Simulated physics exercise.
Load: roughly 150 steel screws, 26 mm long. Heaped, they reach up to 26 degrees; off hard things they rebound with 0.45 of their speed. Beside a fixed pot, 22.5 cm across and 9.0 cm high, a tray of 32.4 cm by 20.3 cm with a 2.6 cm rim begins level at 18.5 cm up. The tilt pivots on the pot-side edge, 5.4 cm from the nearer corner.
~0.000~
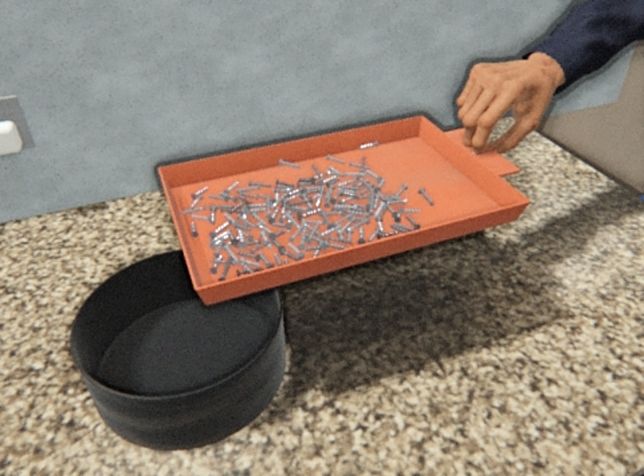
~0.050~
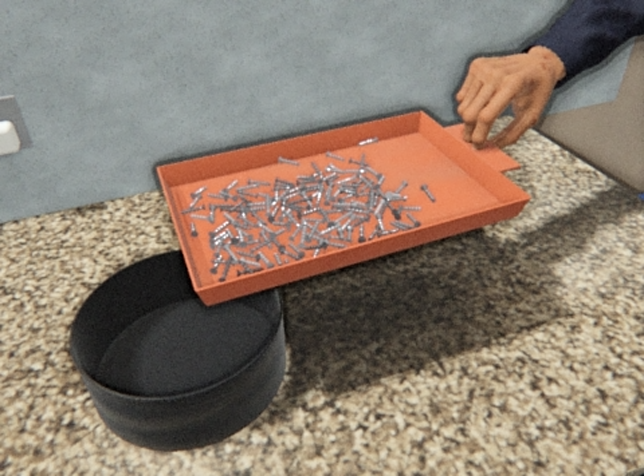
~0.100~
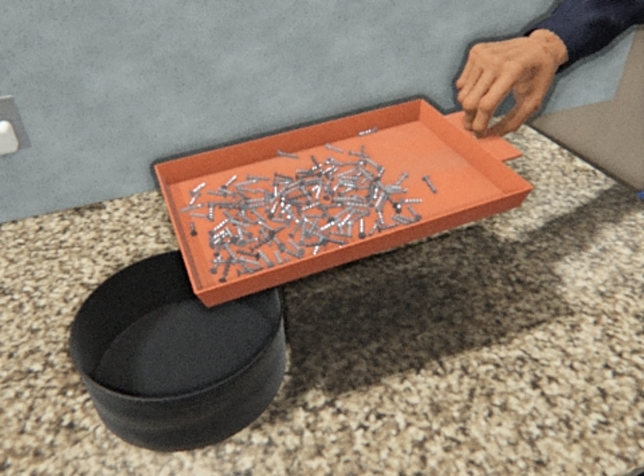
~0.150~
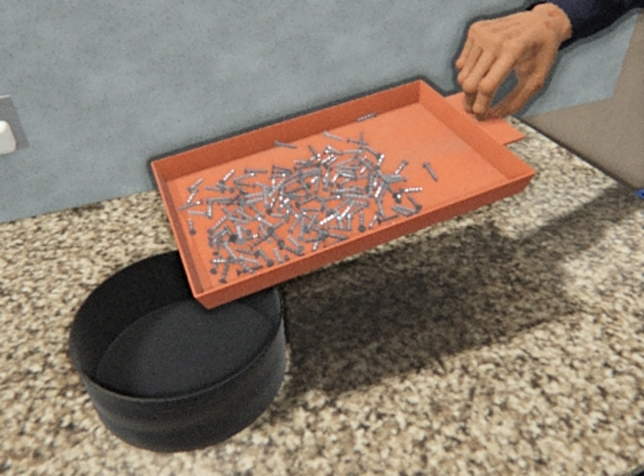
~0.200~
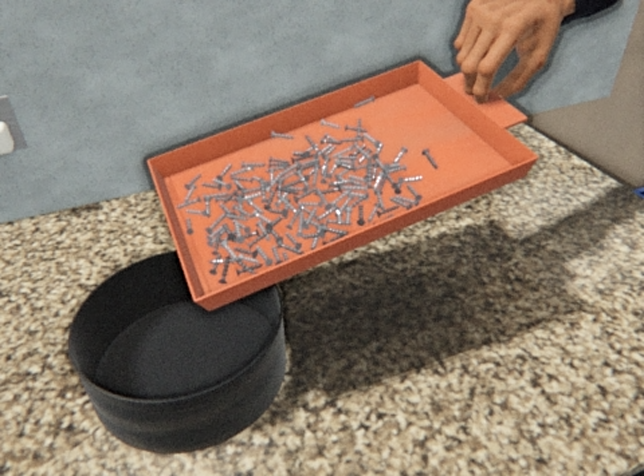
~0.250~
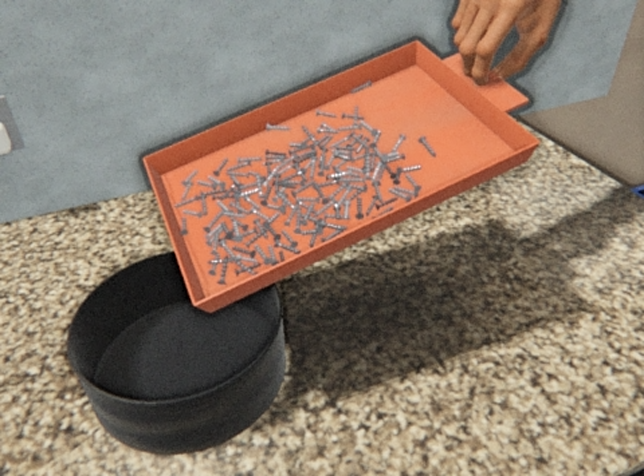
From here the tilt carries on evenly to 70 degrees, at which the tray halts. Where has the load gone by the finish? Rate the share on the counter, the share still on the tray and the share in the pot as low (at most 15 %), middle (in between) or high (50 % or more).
Counter - middle; left on the tray - middle; pot - middle.
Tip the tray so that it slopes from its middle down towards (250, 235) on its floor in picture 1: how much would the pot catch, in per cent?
The share comes to about 35 in a hundred.
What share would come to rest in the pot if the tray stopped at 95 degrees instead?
I'd put it at close to 60 per cent.
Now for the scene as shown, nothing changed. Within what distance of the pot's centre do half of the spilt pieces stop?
About 18 cm from the centre.
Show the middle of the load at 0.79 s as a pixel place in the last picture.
Load centre, approx.: (200, 261) px.
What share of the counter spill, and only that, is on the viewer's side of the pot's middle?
About 100 per cent.
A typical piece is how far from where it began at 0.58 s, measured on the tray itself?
It has moved some 5 cm from its start.
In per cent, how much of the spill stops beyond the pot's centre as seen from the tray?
Roughly 80 per cent.
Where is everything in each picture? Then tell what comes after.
In the first picture, tray tilt 0 degrees, front corners at (202, 282) and (521, 199); middle of the pieces at (310, 214); pot at (179, 312).
In the second picture, tray tilt 1 degrees, front corners at (202, 283) and (522, 195); middle of the pieces at (310, 212).
In the third picture, tray tilt 3 degrees, front corners at (202, 286) and (524, 185), lowest corner left front; middle of the pieces at (310, 207).
In the fourth picture, tray tilt 7 degrees, front corners at (201, 289) and (526, 170), lowest corner left front; middle of the pieces at (308, 200).
In the fifth picture, tray tilt 11 degrees, front corners at (201, 292) and (528, 155), lowest corner left front; middle of the pieces at (307, 194).
In the sixth picture, tray tilt 16 degrees, front corners at (200, 296) and (529, 141), lowest corner left front; middle of the pieces at (305, 187); pot at (178, 314). Its pace works out near 80 degrees a second.
Then, at 0.58 s, tilt 43 degrees; the tray holds 100 %, the pot 0 %.
After 0.79 s, tilt 60 degrees; the tray holds 100 %, the pot 0 %.
After 1.12 s, tilt 70 degrees; the tray holds 50 %, the pot 20 %.
In the end, at 2.3 s, counter 30 %, tray 40 %, pot 30 %.
